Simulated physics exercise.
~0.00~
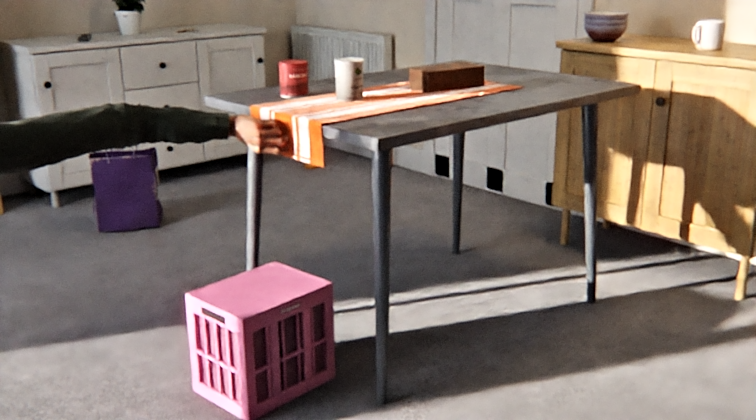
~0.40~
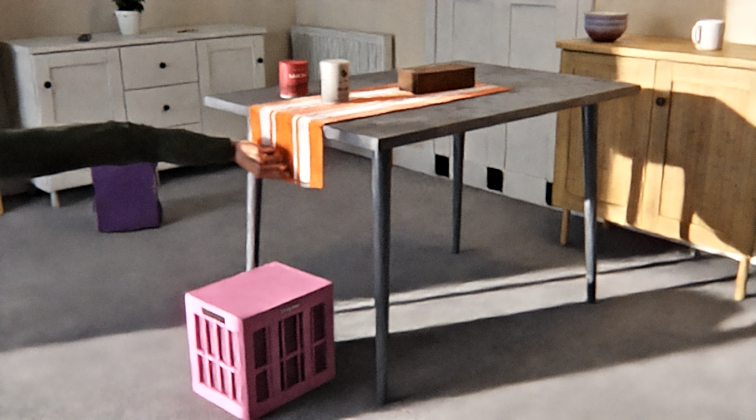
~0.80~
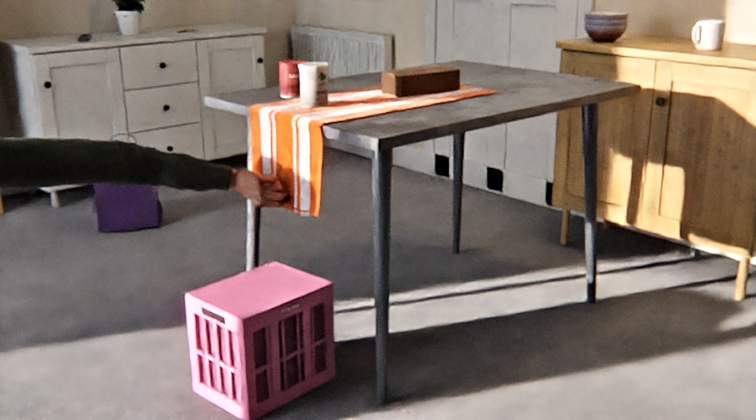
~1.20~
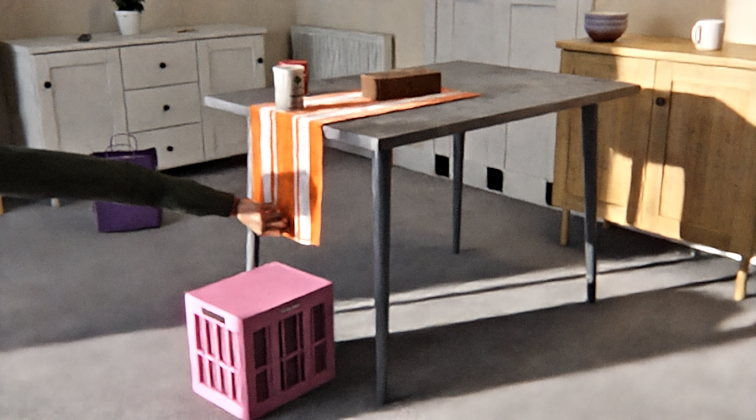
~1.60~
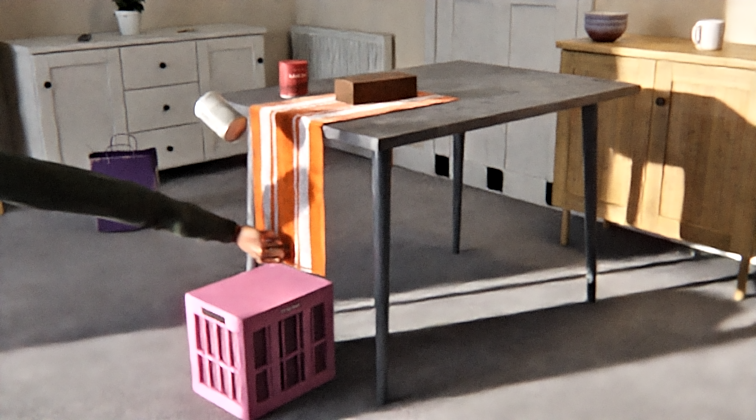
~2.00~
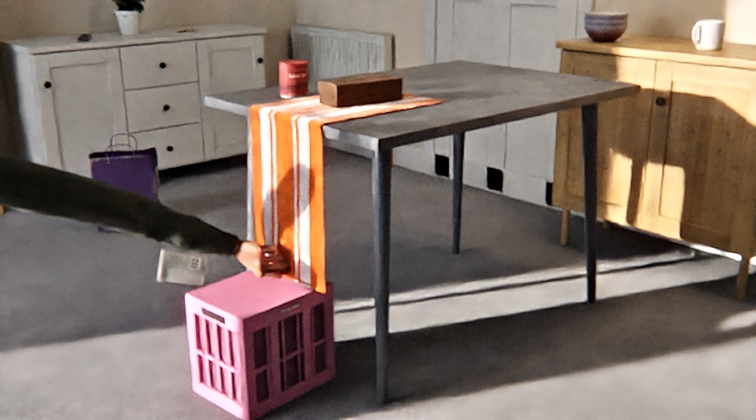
In a room with cabinets, a hand pulls an orange striped cloth down over the left end of a table toward a pink crate, carrying a white cup and a brown block left. The cup tips over the edge and falls, while the red cup and block remain on the table.
